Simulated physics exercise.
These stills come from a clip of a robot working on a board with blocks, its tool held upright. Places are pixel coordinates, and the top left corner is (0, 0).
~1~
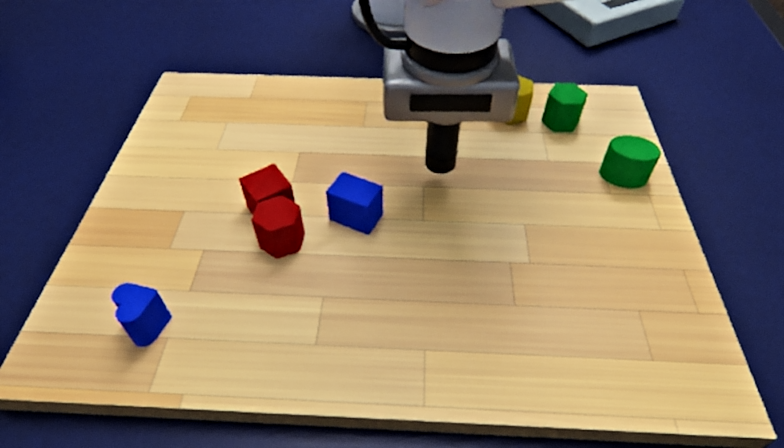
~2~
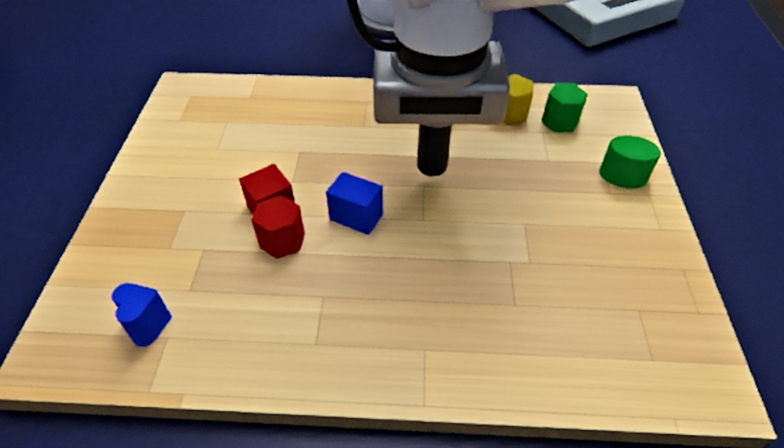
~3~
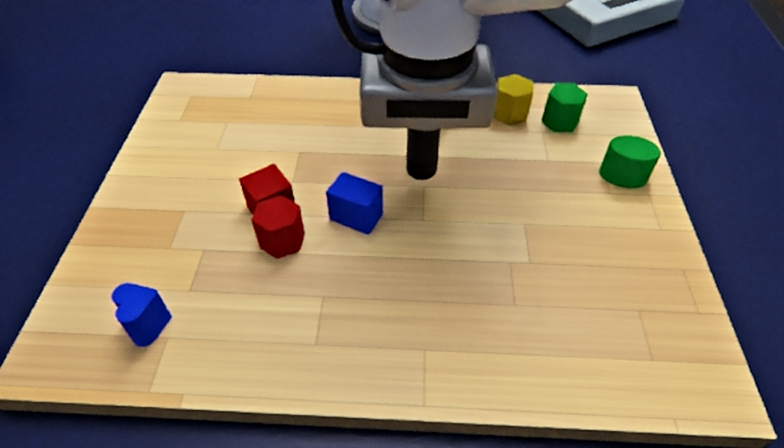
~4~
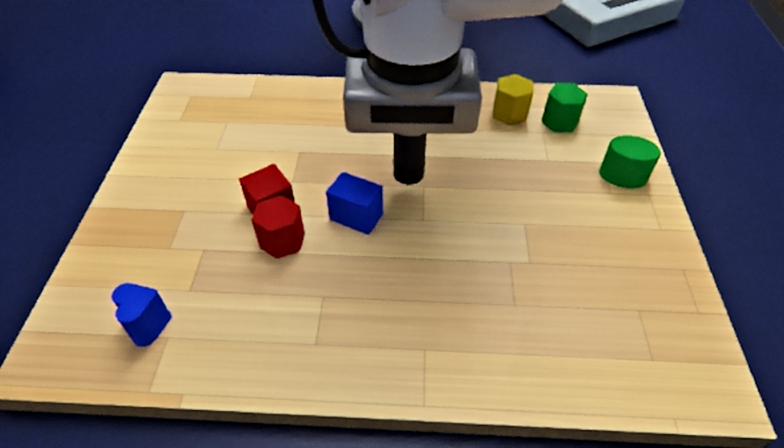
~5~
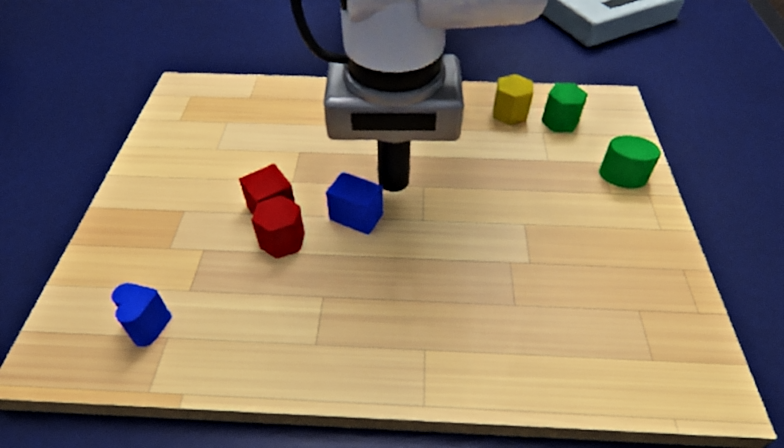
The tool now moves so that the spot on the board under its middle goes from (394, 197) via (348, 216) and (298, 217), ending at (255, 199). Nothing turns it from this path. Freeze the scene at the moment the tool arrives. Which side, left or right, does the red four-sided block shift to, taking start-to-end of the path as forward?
The right.
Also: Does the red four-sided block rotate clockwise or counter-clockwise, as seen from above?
That block twists counter-clockwise.
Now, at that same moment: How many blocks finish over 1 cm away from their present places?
I expect three or more blocks to move.
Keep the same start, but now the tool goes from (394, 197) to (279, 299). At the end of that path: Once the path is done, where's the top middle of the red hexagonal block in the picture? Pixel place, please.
Close to (239, 215).
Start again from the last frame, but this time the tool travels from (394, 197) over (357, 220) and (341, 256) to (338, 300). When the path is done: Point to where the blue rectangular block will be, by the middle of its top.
I'd guess (303, 219).
What follows on the original path. One third of the way, tool at (346, 201); red hexagonal block at (271, 214); blue rectangular block at (323, 209), turned 20° clockwise.
Two thirds of the way, tool at (294, 201); red four-sided block at (259, 178), turned 15° anticlockwise; red hexagonal block at (245, 226), turned 20° clockwise; blue rectangular block at (301, 219).
At the end, tool at (251, 184); red four-sided block at (216, 163), turned 35° anticlockwise; red hexagonal block at (245, 226), turned 20° clockwise; blue rectangular block at (301, 219).
